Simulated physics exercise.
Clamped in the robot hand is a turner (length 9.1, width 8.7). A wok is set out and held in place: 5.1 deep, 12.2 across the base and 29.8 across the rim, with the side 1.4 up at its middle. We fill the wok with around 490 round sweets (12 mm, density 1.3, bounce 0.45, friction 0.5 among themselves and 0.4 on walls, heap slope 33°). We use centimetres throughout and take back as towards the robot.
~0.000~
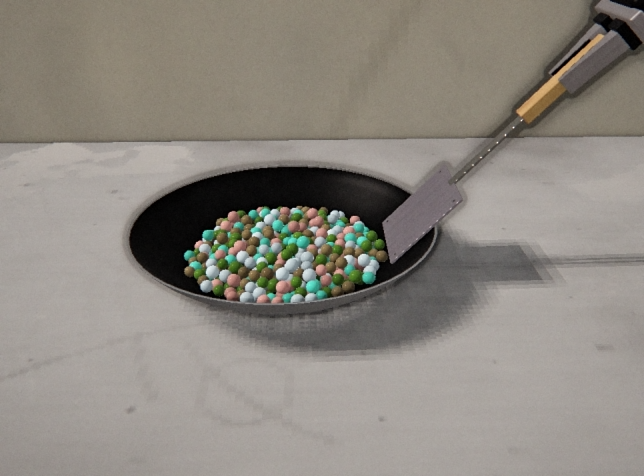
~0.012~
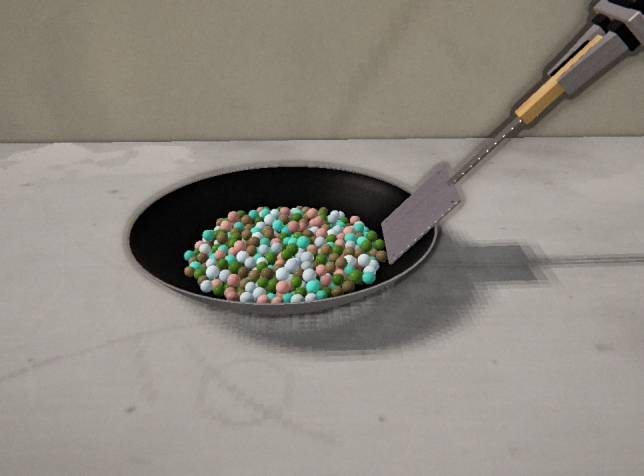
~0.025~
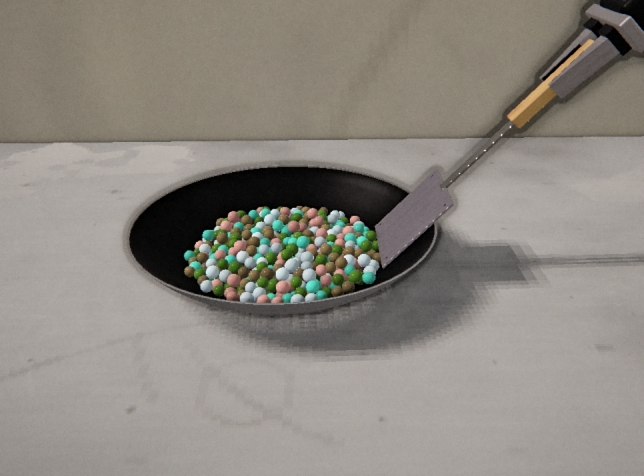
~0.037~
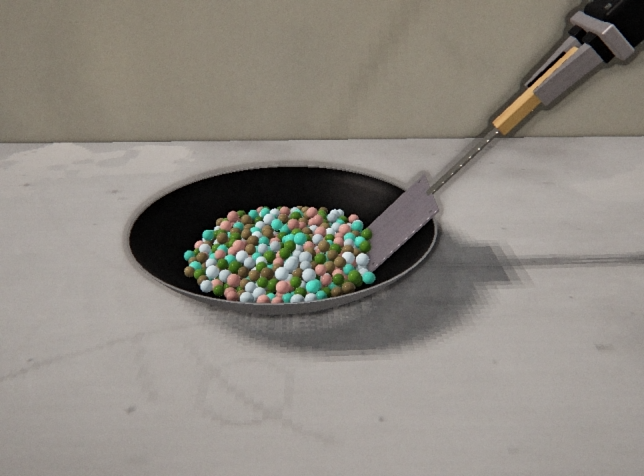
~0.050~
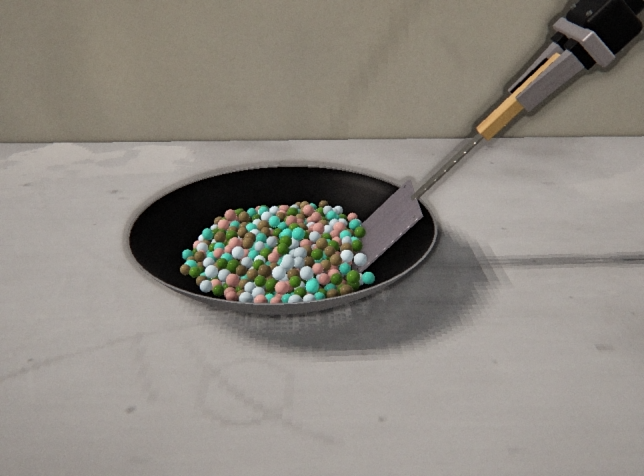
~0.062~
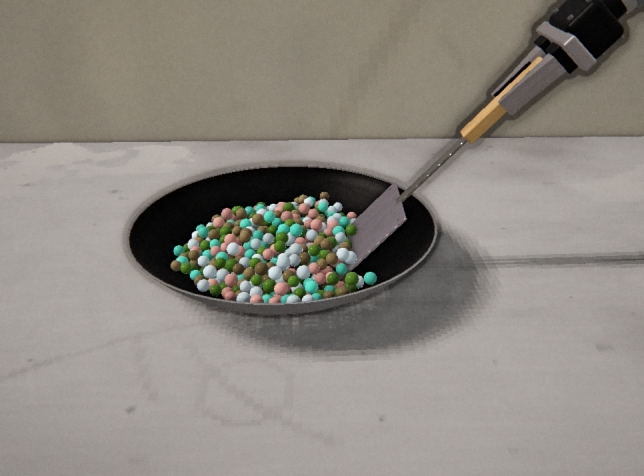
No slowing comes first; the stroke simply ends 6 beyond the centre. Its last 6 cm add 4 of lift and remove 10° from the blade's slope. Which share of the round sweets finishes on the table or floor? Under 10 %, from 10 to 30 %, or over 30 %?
From 10 to 30 %.
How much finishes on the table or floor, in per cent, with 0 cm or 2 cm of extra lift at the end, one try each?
Estimates, in order: 5 % then 10 %.
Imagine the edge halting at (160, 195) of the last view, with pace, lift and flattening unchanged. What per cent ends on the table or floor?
About 45 per cent.
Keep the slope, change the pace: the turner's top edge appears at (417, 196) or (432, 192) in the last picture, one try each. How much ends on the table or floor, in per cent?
5 % and 0 %.
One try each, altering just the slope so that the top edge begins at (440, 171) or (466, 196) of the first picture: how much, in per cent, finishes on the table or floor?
About 15% and 15%.
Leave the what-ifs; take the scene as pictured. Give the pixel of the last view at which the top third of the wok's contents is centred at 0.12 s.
The middle sits at approx. (257, 233).
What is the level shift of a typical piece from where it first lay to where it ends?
Near 5 cm, measured level.
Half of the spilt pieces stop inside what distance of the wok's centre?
I'd say some 38 centimetres, give or take.
After 0.09 s, sloping 47°, highest piece 7 above the table; 489 in the wok.
After 0.12 s, sloping 44°, highest piece 8 above the table; 489 in the wok.
After 0.34 s, sloping 37°, highest piece 6 above the table; 405 in the wok, 60 on the table or floor, 24 on the blade or in flight.
After 1.39 s, sloping 37°, highest piece 5 above the table; 405 in the wok, 84 on the table or floor.
At rest, 405 in the wok, 84 on the table or floor. That is 17 % on the table or floor.
